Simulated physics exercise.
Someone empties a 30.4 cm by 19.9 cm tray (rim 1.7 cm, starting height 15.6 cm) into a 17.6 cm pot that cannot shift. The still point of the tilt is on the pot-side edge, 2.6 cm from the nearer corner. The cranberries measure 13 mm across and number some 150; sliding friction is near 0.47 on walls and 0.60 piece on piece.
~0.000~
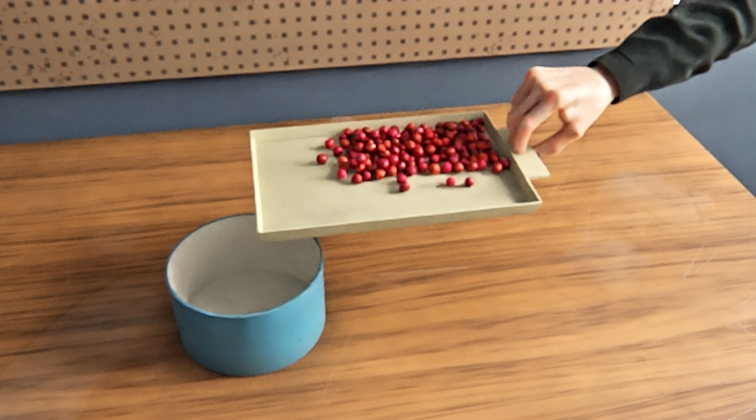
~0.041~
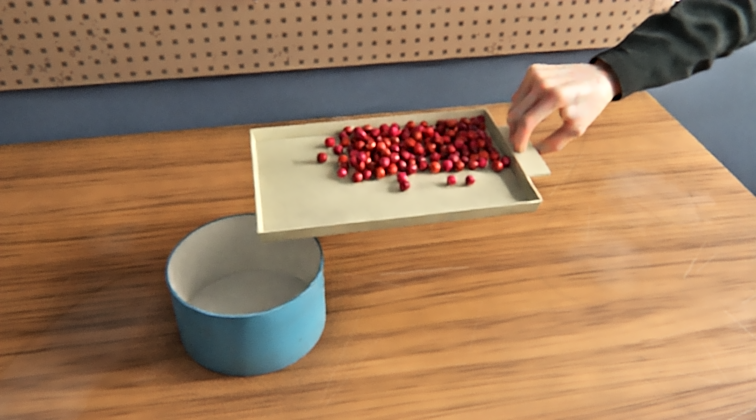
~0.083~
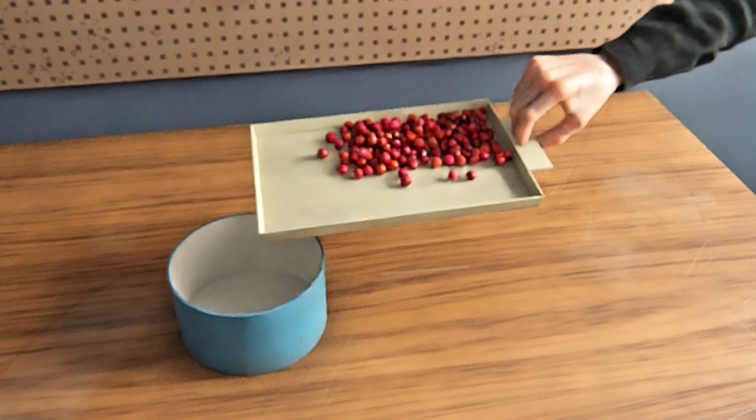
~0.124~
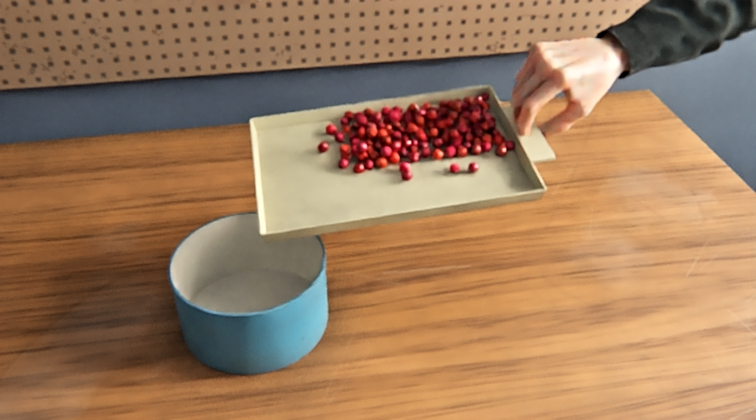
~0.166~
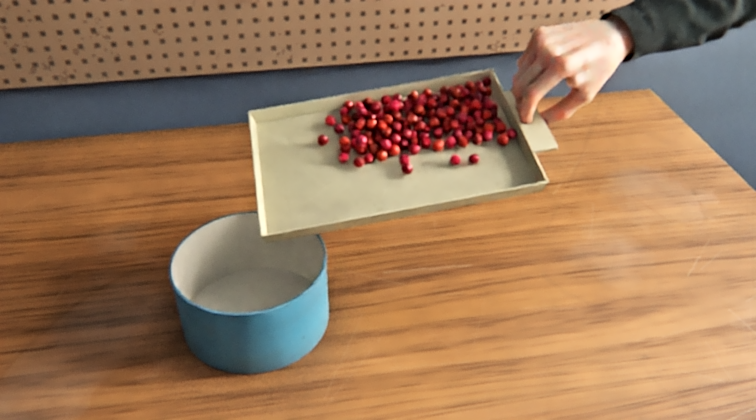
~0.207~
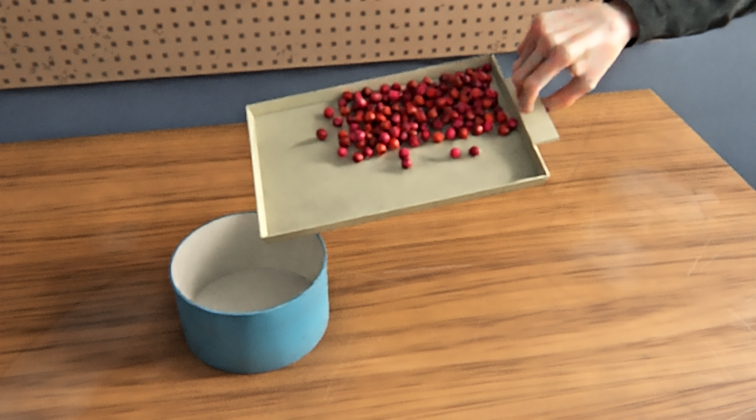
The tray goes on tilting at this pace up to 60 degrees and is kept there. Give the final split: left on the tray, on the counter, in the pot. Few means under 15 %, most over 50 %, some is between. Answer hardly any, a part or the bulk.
Left on the tray: A part; on the counter: A part; in the pot: A part.
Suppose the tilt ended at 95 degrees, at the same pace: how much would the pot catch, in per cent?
Then about 50 per cent.
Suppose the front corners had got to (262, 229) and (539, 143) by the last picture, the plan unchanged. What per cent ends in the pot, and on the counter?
Pot 35, counter 30.
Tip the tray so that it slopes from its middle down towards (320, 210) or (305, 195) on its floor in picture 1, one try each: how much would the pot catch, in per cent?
Some 40 and 35 per cent.
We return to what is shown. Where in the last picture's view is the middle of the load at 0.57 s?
At about (365, 159).
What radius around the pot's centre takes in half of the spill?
Roughly 20 cm.
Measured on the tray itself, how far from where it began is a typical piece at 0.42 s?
Some 2 cm.
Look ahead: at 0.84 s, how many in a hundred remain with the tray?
About 45 per cent.
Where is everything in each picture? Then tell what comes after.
Tray tilt 0 degrees, front corners at (262, 230) and (537, 200); middle of the pieces at (416, 150); pot at (245, 260), in the first frame.
Tray tilt 1 degrees, front corners at (262, 230) and (538, 199); middle of the pieces at (416, 148), in the second frame.
Tray tilt 3 degrees, front corners at (263, 230) and (539, 194), lowest corner left front; middle of the pieces at (417, 142), in the third frame.
Tray tilt 7 degrees, front corners at (264, 231) and (542, 187), lowest corner left front; middle of the pieces at (418, 132), in the fourth frame.
Tray tilt 11 degrees, front corners at (264, 232) and (543, 180), lowest corner left front; middle of the pieces at (419, 122), in the fifth frame.
Tray tilt 15 degrees, front corners at (264, 234) and (544, 173), lowest corner left front; middle of the pieces at (418, 113); pot at (249, 258). Its pace works out near 105 degrees a second, in the sixth frame.
After 0.42 s, tilt 38 degrees; the tray holds 100 %, the pot 0 %.
After 0.57 s, tilt 54 degrees; the tray holds 100 %, the pot 0 %.
After 0.84 s, tilt 60 degrees; the tray holds 45 %, the pot 15 %.
At rest (1.9 s), tray 35 %, counter 40 %, pot 25 %.
